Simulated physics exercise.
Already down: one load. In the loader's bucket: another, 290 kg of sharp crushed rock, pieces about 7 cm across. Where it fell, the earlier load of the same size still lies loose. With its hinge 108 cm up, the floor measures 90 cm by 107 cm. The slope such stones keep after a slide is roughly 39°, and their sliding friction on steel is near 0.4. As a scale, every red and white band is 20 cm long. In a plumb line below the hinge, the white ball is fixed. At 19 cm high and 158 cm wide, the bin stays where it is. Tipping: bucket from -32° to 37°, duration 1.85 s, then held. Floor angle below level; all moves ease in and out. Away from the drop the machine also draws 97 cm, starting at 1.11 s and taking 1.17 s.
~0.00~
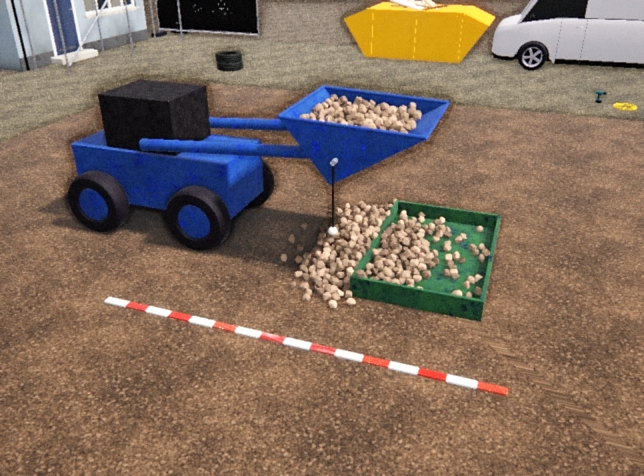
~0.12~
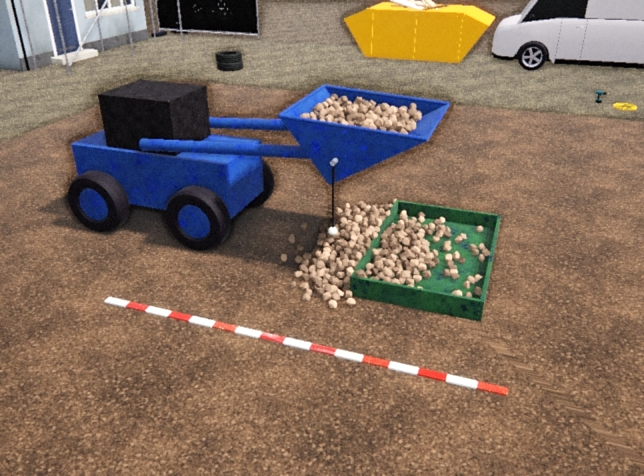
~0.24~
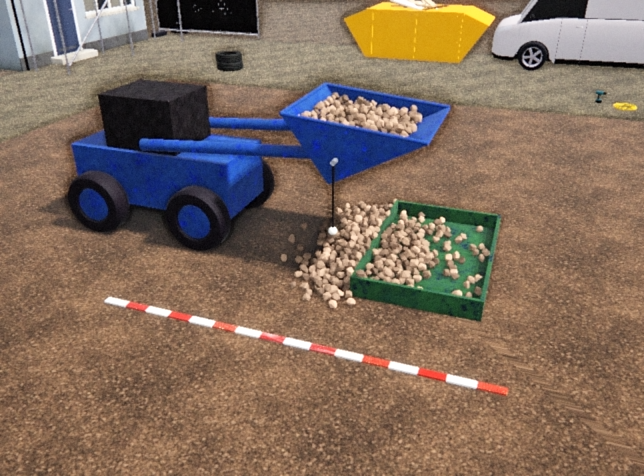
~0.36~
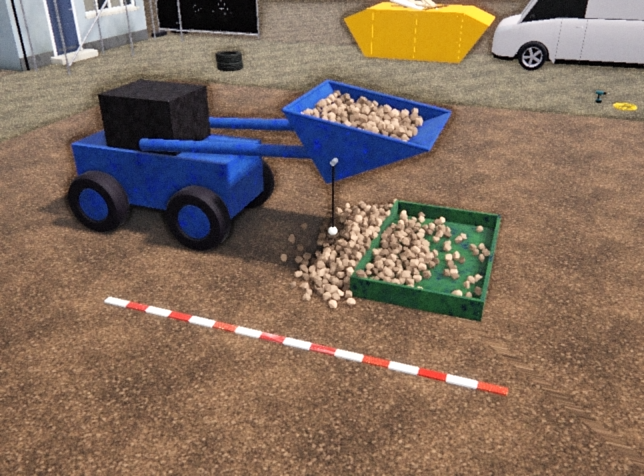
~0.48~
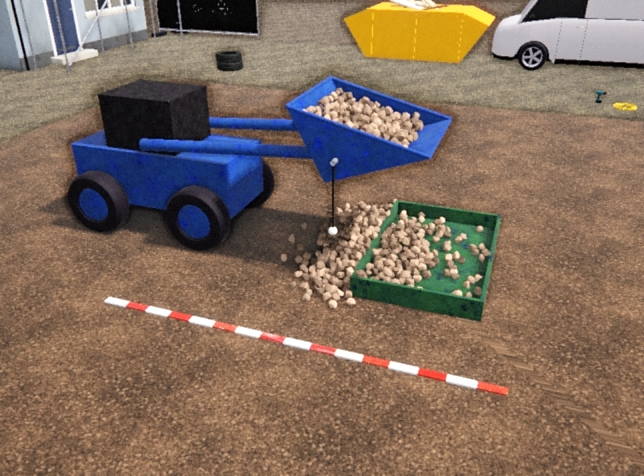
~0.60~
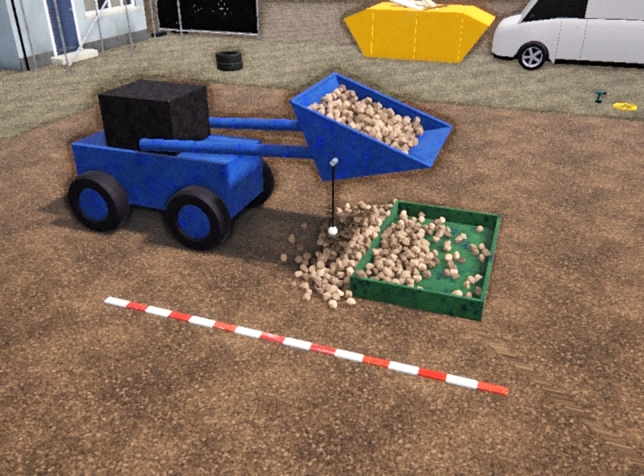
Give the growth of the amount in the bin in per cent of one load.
Close to 48 out of 100.
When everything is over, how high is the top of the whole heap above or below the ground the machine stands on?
38 cm.
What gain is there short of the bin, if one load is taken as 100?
Roughly 50 in a hundred, I'd estimate.
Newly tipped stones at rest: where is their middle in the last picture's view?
Centre at roughly (374, 236).
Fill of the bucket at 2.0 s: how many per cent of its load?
Still inside: Some 10 %.
After 1.4 s the floor is at 26°; in per cent of one load, 98 in the bucket, 68 short of the bin, 33 in the bin; the foremost stones are at (478, 269).
After 2.0 s the floor is at 37°; in per cent of one load, 10 in the bucket, 112 short of the bin, 77 in the bin, 1 beside or beyond the bin; the foremost stones are at (478, 269).
After 2.7 s the floor is at 37°; in per cent of one load, 0 in the bucket, 120 short of the bin, 79 in the bin, 1 beside or beyond the bin; the foremost stones are at (477, 273).
After 5.3 s the floor is at 37°; in per cent of one load, 0 in the bucket, 120 short of the bin, 79 in the bin, 1 beside or beyond the bin; the foremost stones are at (477, 273). Net gain in the bin, 48.
